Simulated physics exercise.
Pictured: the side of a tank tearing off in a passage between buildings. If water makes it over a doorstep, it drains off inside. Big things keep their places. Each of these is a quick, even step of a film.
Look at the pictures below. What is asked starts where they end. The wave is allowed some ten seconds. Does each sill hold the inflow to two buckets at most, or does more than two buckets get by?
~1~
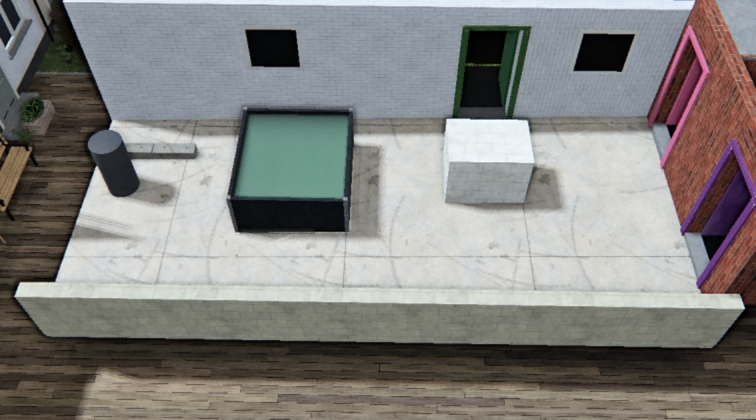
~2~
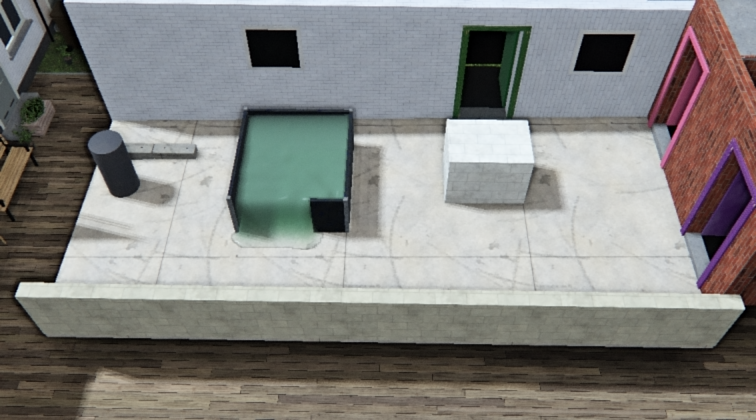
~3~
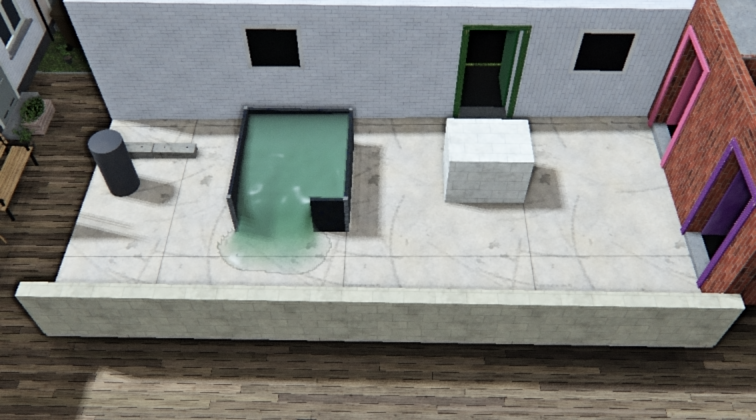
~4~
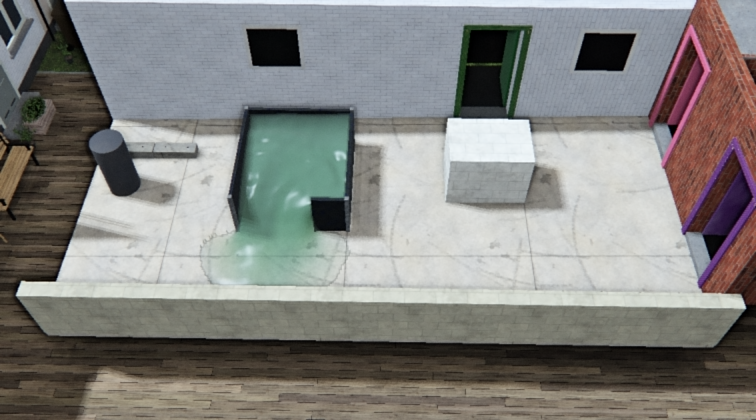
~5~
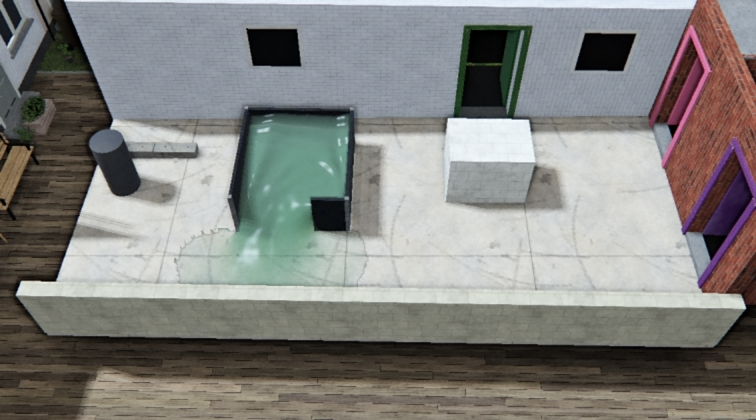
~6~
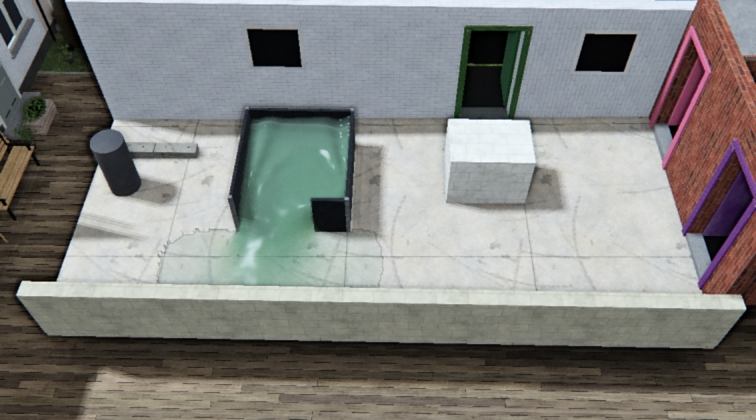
My prediction: The pink door receives no more than two buckets, the purple door receives no more than two buckets, the green door receives no more than two buckets.
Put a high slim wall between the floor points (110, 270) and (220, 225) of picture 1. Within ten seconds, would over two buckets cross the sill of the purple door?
One by one: The purple door keeps below it.
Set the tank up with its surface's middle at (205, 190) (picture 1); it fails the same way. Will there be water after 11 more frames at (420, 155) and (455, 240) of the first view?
Taking both places in turn, they end up unaffected and inundated.
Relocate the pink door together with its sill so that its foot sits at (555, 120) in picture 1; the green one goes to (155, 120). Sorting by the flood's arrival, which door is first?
First: The purple-painted one.
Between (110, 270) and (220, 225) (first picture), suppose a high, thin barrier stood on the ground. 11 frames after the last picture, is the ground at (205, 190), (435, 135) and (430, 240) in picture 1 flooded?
In turn: No water, not flooded, under water.
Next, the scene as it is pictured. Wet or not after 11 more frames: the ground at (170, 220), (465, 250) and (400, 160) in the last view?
Point 1: Not wet; point 2: Drenched; point 3: Not wet.
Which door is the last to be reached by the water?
It's the one in green.
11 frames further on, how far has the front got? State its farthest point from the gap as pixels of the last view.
Roughly (574, 314).
A moment on, water covers 15 % of the floor; the pink door not reached, the purple door not reached, the green door not reached.
Next, water covers 30 % of the floor; the pink door not reached, the purple door not reached, the green door not reached.
Then, water covers 55 % of the floor; the pink door not reached, the purple door not reached, the green door not reached.
Later, water covers 70 % of the floor; the pink door wet at the sill, nothing in, the purple door wet at the sill, nothing in, the green door not reached.
In the end, water covers 75 % of the floor; the pink door wet at the sill, nothing in, the purple door wet at the sill, nothing in, the green door wet at the sill, nothing in.
